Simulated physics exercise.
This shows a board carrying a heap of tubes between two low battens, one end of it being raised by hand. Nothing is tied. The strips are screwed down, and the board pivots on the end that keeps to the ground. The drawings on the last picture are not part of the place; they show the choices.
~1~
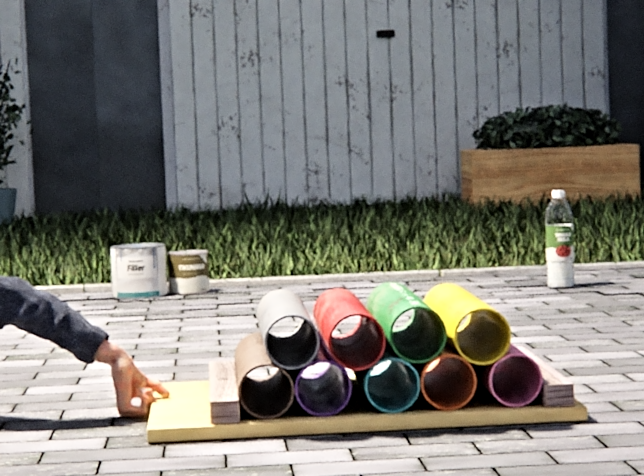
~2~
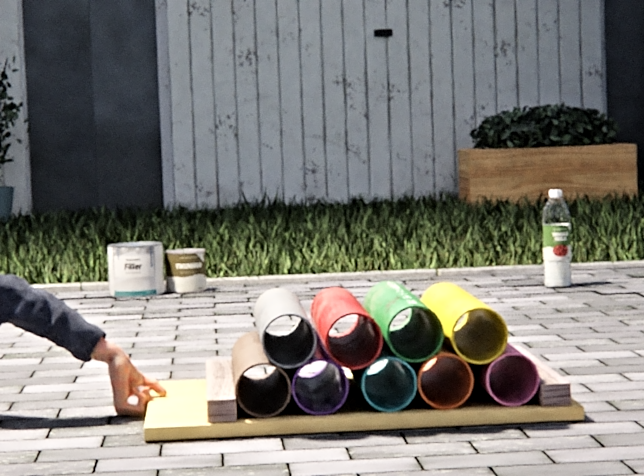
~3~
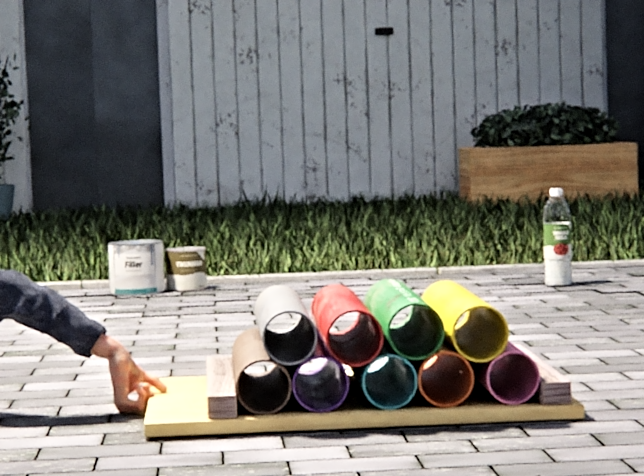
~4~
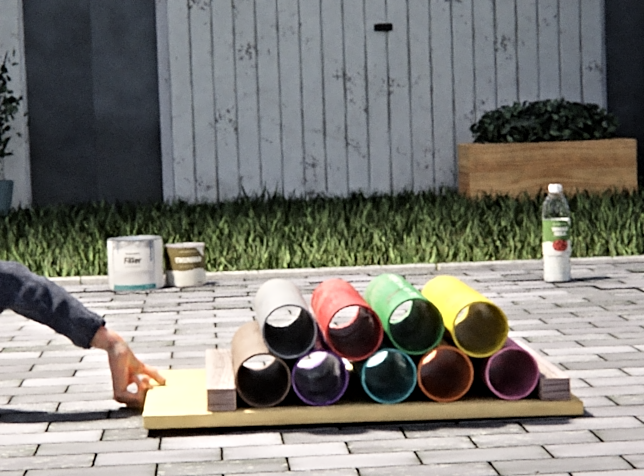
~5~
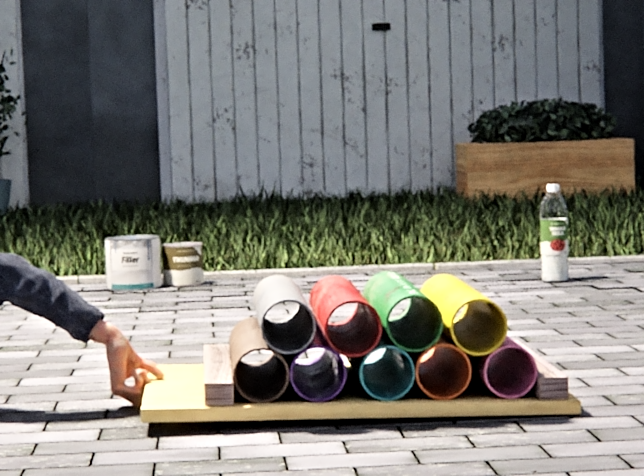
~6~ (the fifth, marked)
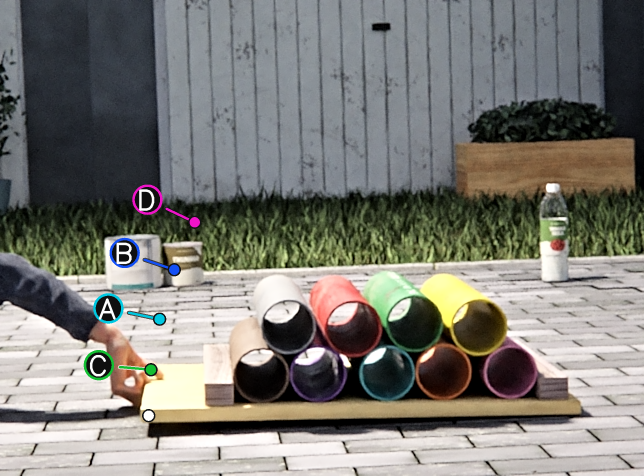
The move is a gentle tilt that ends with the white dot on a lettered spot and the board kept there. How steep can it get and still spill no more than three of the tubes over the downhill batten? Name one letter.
Lift it to D and no more.
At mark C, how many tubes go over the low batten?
The count is none.
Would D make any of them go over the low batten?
Yes.
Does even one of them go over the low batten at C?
No.
On the marked copy, A at (160, 319); B at (174, 270); C at (151, 370); D at (195, 222); the white dot at (149, 416).
Following D. Soon after the start, board at 16°.
Later, board at 28°.
In the end, board at 28°, two over the low batten (green, yellow).
As for the rest, A none over the low batten; B none over the low batten; C none over the low batten.
